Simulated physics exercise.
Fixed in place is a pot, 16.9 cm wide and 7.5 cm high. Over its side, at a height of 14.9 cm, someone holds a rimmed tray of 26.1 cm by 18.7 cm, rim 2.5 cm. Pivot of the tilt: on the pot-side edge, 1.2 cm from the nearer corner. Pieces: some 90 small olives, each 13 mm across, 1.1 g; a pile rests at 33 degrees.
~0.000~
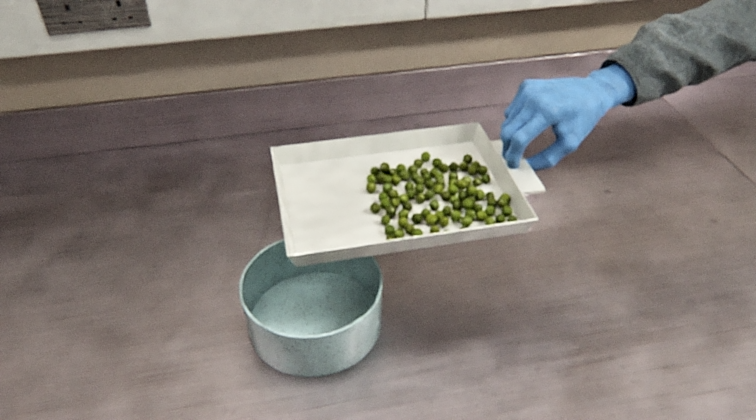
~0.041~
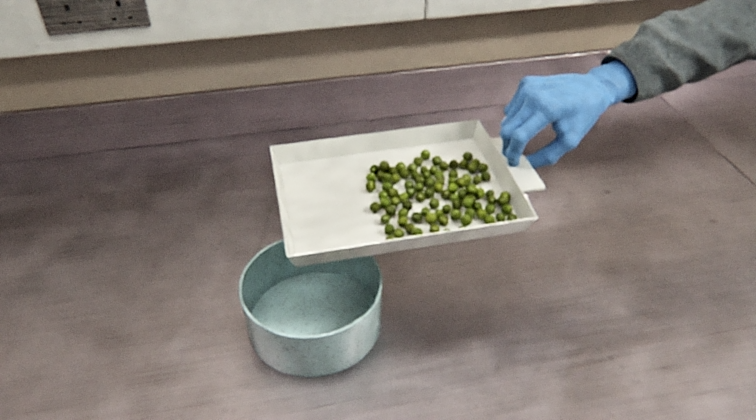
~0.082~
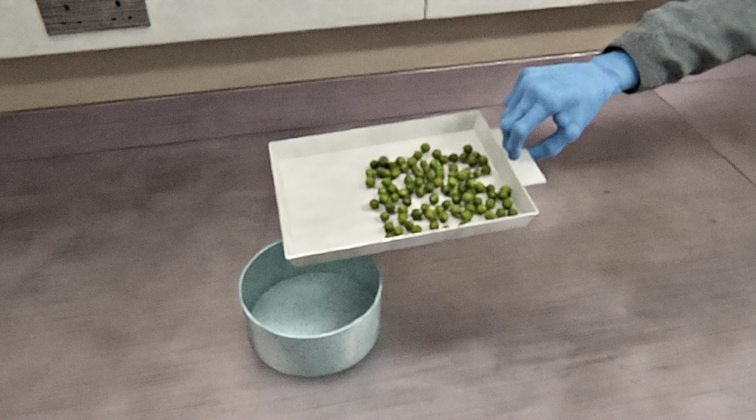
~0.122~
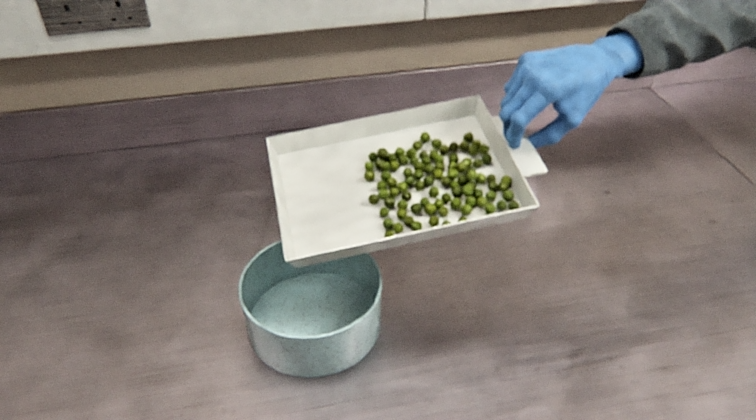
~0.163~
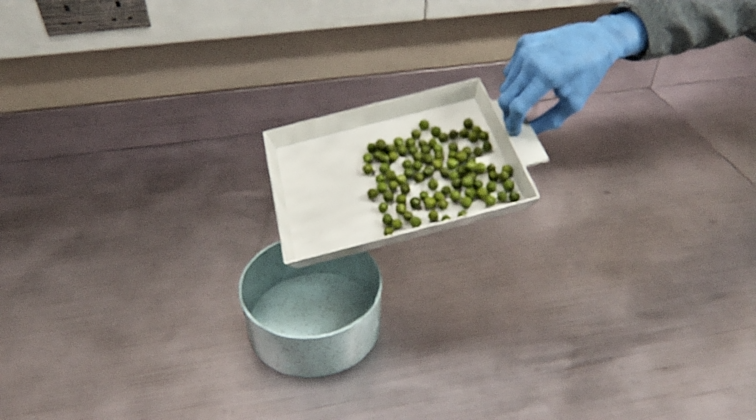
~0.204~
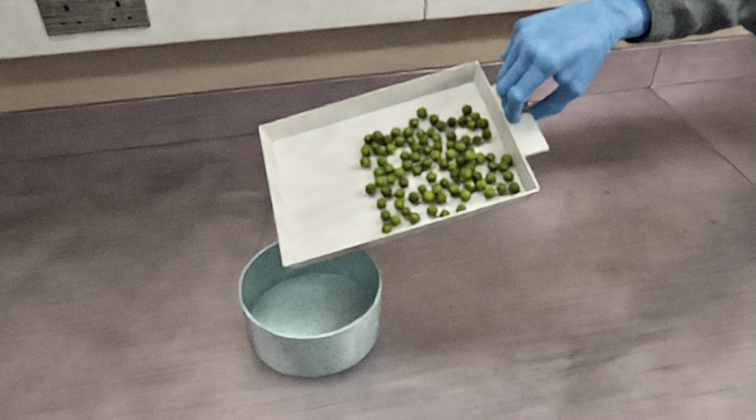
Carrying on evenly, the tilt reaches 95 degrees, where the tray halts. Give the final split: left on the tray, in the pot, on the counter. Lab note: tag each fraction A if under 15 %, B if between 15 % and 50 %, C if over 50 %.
Tray = A, pot = A, counter = C.
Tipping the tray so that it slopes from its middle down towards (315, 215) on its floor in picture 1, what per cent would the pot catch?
That comes to around 30 per cent.
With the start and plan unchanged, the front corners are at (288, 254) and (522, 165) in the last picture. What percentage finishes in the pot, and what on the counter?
Final per cent - pot 20, counter 80.
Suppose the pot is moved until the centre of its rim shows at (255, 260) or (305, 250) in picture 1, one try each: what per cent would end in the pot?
Spot one: Some 0 per cent; spot two: Some 0 per cent.
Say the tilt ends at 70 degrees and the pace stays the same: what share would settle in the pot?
Roughly 0 %.
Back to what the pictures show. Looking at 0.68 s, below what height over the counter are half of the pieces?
The halfway mark is near 18 cm.
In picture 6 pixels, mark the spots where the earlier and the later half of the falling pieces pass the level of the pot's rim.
(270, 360) or so first, later (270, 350).
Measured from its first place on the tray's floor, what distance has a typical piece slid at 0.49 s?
By then it sits near 7 cm from where it began.
After 0.49 s, tilt 57 degrees; the tray holds 100 %, the pot 0 %.
After 0.68 s, tilt 82 degrees; the tray holds 85 %, the pot 0 %.
Then, at 0.99 s, tilt 95 degrees; the tray holds 0 %, the pot 0 %.
In the end, at 1.7 s, tray 0 %, pot 5 %, counter 95 %.
